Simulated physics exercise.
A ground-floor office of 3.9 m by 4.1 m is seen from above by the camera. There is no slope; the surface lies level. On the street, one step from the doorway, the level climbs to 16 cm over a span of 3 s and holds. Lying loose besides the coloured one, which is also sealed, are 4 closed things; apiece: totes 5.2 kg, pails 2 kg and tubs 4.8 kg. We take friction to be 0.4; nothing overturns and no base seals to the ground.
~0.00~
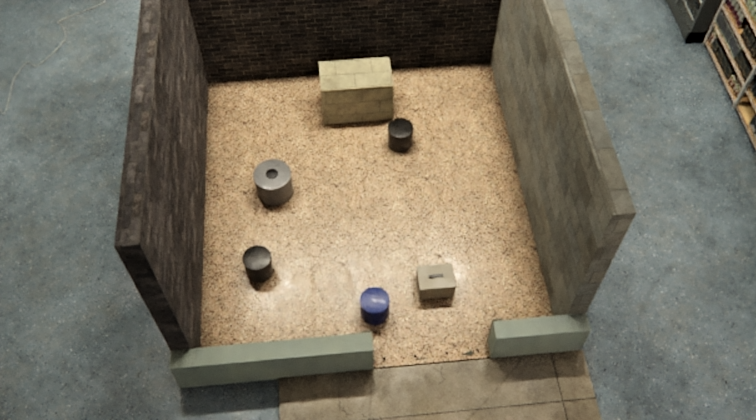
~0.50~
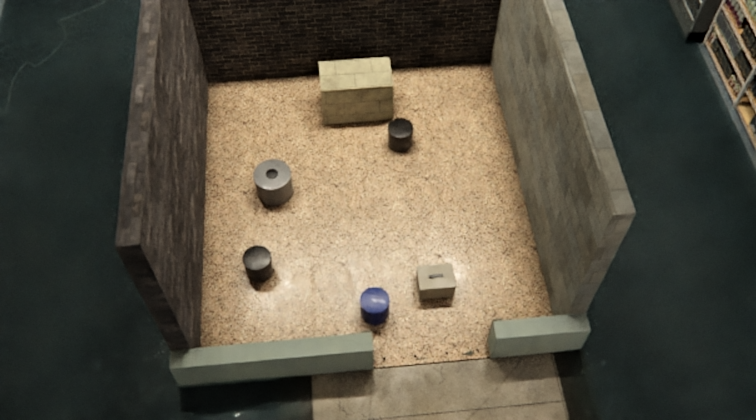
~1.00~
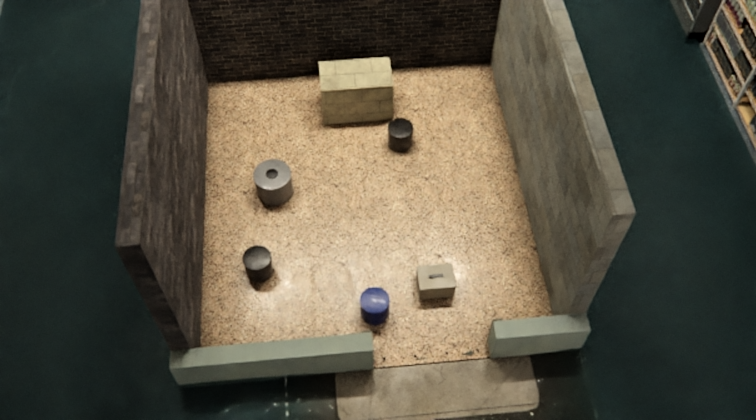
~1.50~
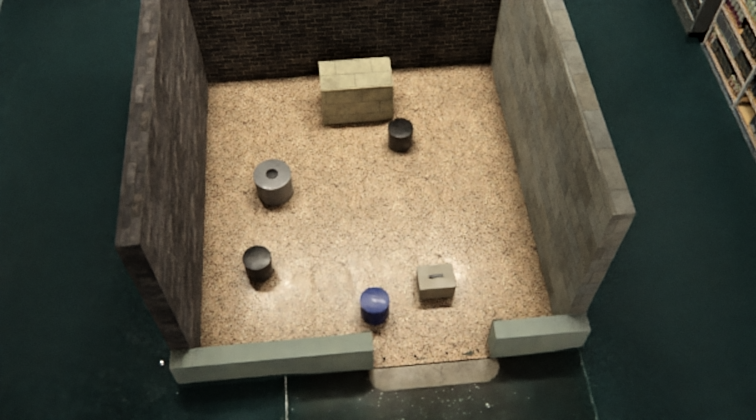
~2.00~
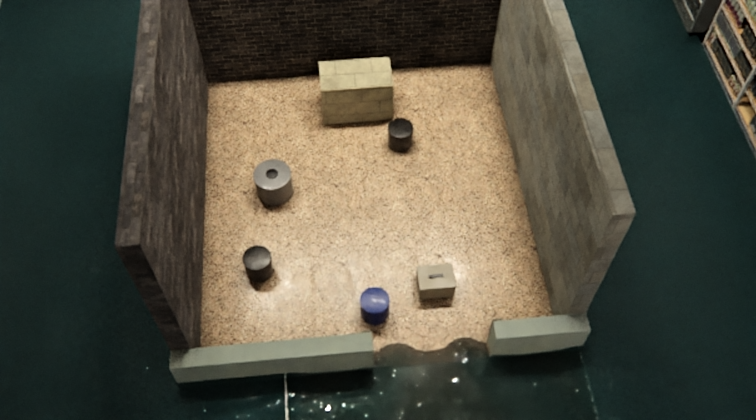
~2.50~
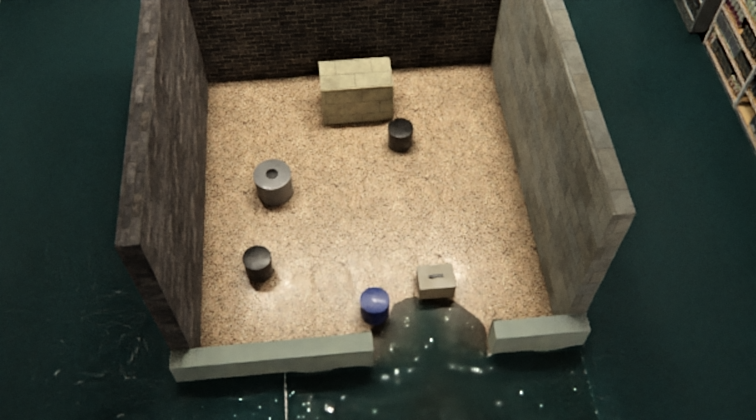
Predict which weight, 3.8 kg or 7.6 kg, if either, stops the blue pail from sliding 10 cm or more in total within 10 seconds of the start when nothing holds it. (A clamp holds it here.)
It slides too far regardless.
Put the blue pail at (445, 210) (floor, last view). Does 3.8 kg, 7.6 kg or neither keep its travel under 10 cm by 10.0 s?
Looking at the loads, neither keeps it.
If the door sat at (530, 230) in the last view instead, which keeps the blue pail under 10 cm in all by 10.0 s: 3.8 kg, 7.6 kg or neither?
If so, then both options fall short.
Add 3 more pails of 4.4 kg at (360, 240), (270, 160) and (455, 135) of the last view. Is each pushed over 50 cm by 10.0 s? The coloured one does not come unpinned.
The first comes out below the threshold, the second below the threshold, the third above the threshold.
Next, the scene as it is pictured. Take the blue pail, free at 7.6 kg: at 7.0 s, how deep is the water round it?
About 3 cm.
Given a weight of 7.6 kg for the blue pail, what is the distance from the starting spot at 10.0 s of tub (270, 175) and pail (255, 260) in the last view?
Net displacement, in order: 5 cm; 0 cm.
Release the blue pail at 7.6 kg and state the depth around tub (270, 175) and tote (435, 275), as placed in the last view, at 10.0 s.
First roughly 4 cm, second roughly 11 cm.
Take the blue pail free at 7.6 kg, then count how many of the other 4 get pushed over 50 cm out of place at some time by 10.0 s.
I make that 2.
After 3.5 s the blue pail would be 11 cm from its start with 3.8 kg and 1 cm from its start with 7.6 kg; 4 cm of water round it then.
After 4.5 s the blue pail would be 59 cm from its start with 3.8 kg and 34 cm from its start with 7.6 kg; 4 cm of water round it then.
After 7.0 s the blue pail would be 71 cm from its start with 3.8 kg and 47 cm from its start with 7.6 kg; 3 cm of water round it then.
After 10.0 s the blue pail would be 71 cm from its start with 3.8 kg and 47 cm from its start with 7.6 kg; 3 cm of water round it then.
